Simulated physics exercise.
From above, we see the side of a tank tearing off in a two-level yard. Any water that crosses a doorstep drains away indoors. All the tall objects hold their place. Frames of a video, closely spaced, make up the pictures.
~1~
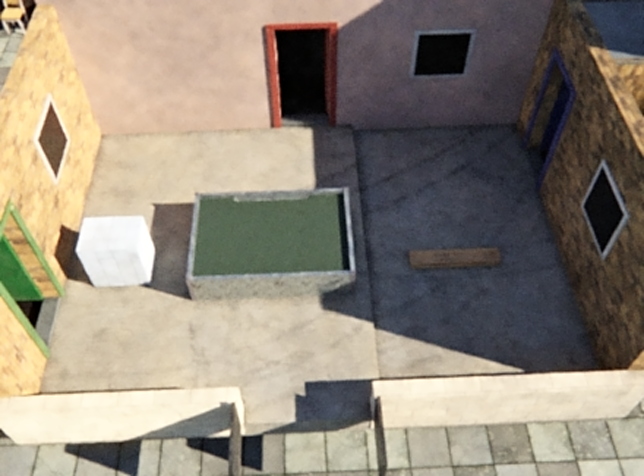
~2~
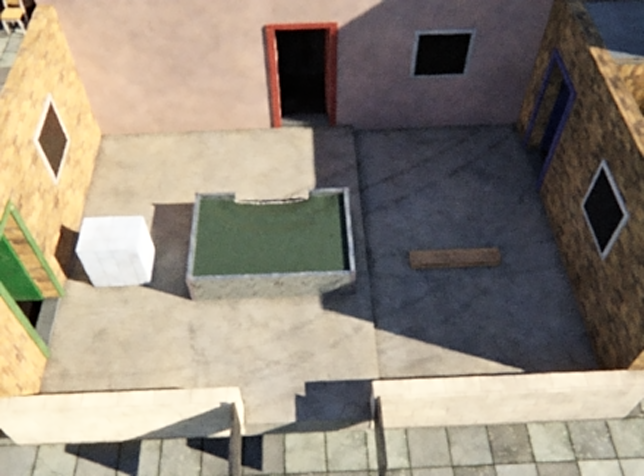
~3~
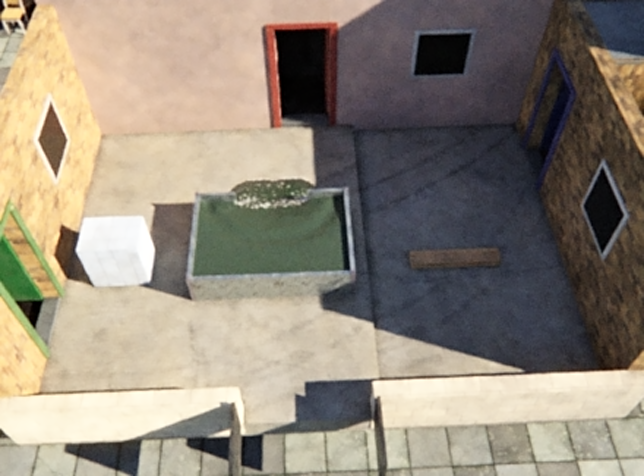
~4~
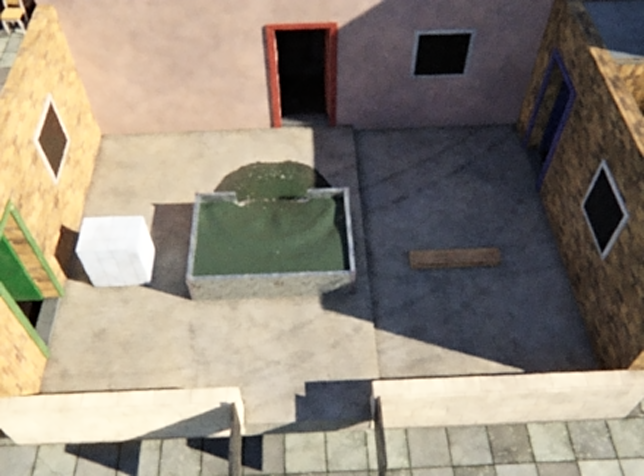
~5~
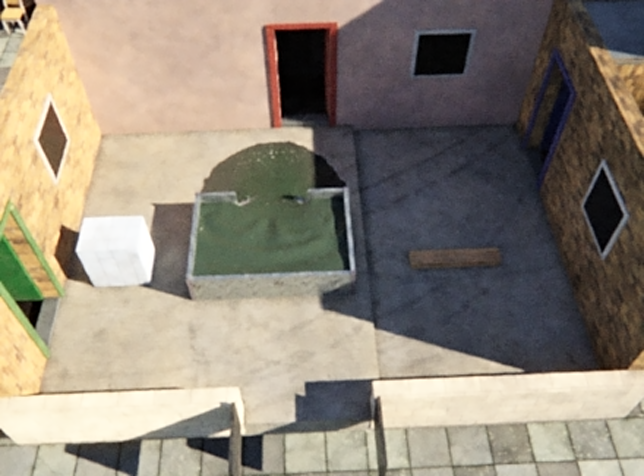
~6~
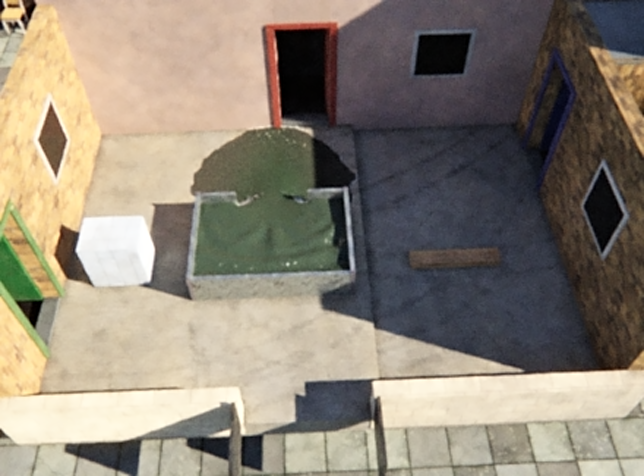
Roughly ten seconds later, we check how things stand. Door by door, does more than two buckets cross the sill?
In order: The red door gets over two buckets. The blue door gets over two buckets. The green door gets two buckets or fewer.
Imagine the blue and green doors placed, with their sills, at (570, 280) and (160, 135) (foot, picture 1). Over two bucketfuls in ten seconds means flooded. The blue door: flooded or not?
Well, the blue door doesn't reach it, as it turns out.
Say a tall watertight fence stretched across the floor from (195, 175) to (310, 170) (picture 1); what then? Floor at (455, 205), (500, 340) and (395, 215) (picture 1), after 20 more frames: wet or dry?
First soaked, then spared, then soaked.
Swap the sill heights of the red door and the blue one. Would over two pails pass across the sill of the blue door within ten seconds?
Note, in short: Blue door comes in low.
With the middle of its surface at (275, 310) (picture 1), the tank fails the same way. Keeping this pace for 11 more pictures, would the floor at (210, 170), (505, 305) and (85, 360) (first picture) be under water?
In order, the three spots end up waterlogged, untouched and untouched.
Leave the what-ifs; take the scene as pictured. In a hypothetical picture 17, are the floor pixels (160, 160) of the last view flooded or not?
Lab note - point status: Swamped.
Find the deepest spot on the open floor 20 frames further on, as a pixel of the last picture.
Somewhere close to (102, 136).
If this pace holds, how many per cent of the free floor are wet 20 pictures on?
Around 35 percent, give or take.
A moment on, water covers 15 % of the floor; the red door under two buckets in, the blue door not reached, the green door not reached.
Next, water covers 20 % of the floor; the red door over two buckets in, the blue door not reached, the green door not reached.
Then, water covers 35 % of the floor; the red door far over two buckets in, the blue door wet at the sill, nothing in, the green door not reached.
Later, water covers 55 % of the floor; the red door far over two buckets in, the blue door over two buckets in, the green door wet at the sill, nothing in.
In the end, water covers 80 % of the floor; the red door far over two buckets in, the blue door over two buckets in, the green door wet at the sill, nothing in.
